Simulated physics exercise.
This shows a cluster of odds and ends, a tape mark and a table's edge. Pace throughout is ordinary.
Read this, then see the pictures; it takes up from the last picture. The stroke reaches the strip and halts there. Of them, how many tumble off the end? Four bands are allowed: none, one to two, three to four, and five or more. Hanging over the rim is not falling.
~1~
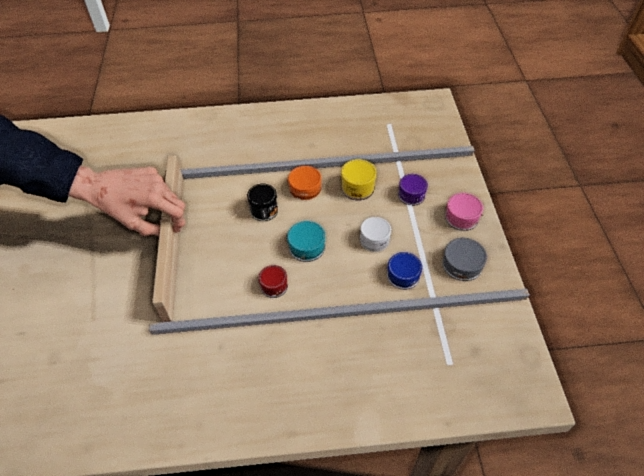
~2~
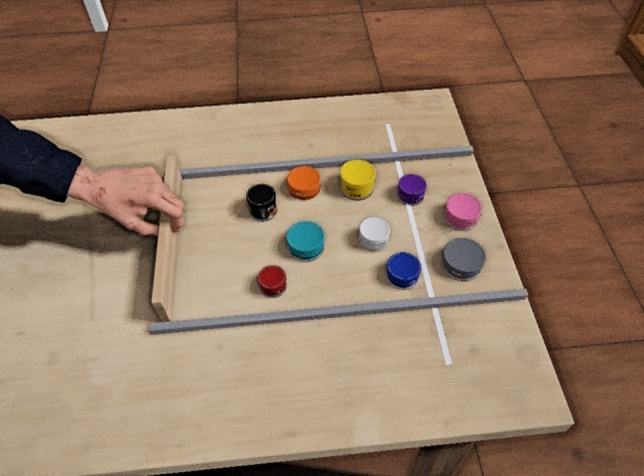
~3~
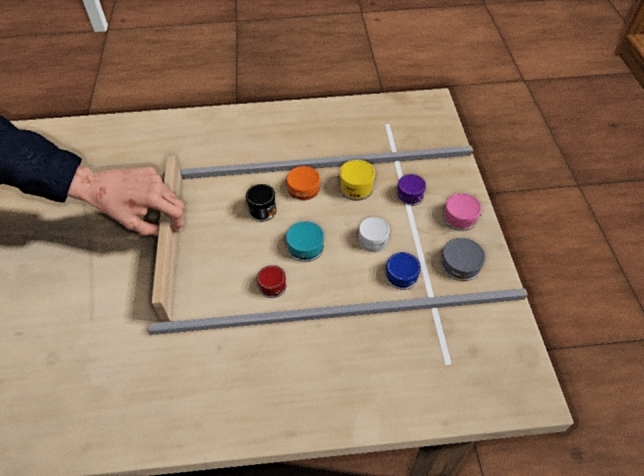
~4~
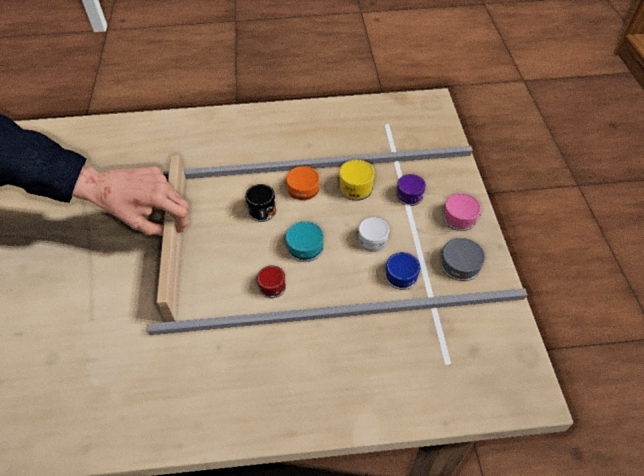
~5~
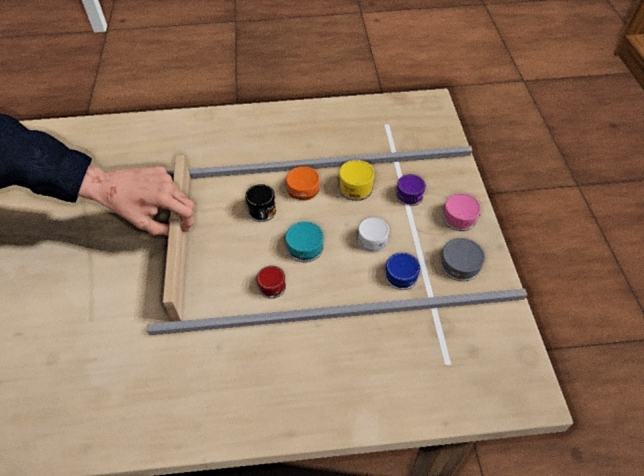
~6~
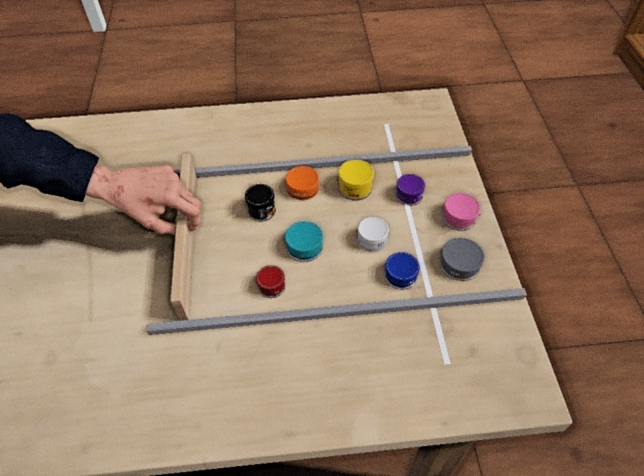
Once it stops, the band for pieces knocked off is zero, pretty clearly.
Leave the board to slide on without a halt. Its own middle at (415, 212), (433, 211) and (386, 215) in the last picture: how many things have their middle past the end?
Respectively 0, 2 and 0.
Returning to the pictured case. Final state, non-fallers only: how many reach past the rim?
The figure is 2.
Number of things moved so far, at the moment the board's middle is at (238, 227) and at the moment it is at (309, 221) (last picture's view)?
Moved so far: 0, then 4.
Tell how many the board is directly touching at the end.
My count gives 4.
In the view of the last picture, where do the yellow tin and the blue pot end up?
You'll find the yellow tin at roughly (444, 177) and the blue pot at roughly (470, 269).
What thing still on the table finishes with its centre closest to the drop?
Nearest at the end: The pink tin.
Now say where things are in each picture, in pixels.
Pink tin (464, 212); grey tin (464, 259); purple pot (413, 190); board (170, 234); tape (414, 225), in the first frame.
Grey tin (463, 259); turquoise tin (306, 242), in the second frame.
Purple pot (411, 190); white tub (374, 235), in the third frame.
Pink tin (461, 212); blue pot (402, 271), in the fourth frame.
Grey tin (462, 260); orange tub (303, 184), in the fifth frame.
Pink tin (461, 212); grey tin (462, 259); purple pot (410, 190); board (186, 232); tape (412, 225), in the sixth frame.
Soon after, none off yet; pink tin at rest near (461, 212); grey tin at rest near (462, 259); purple pot at rest near (410, 190).
Then, none off yet; pink tin at rest near (463, 213); grey tin at rest near (462, 259); purple pot moved about its own width near (439, 196).
At rest, the number that fall off is zero.
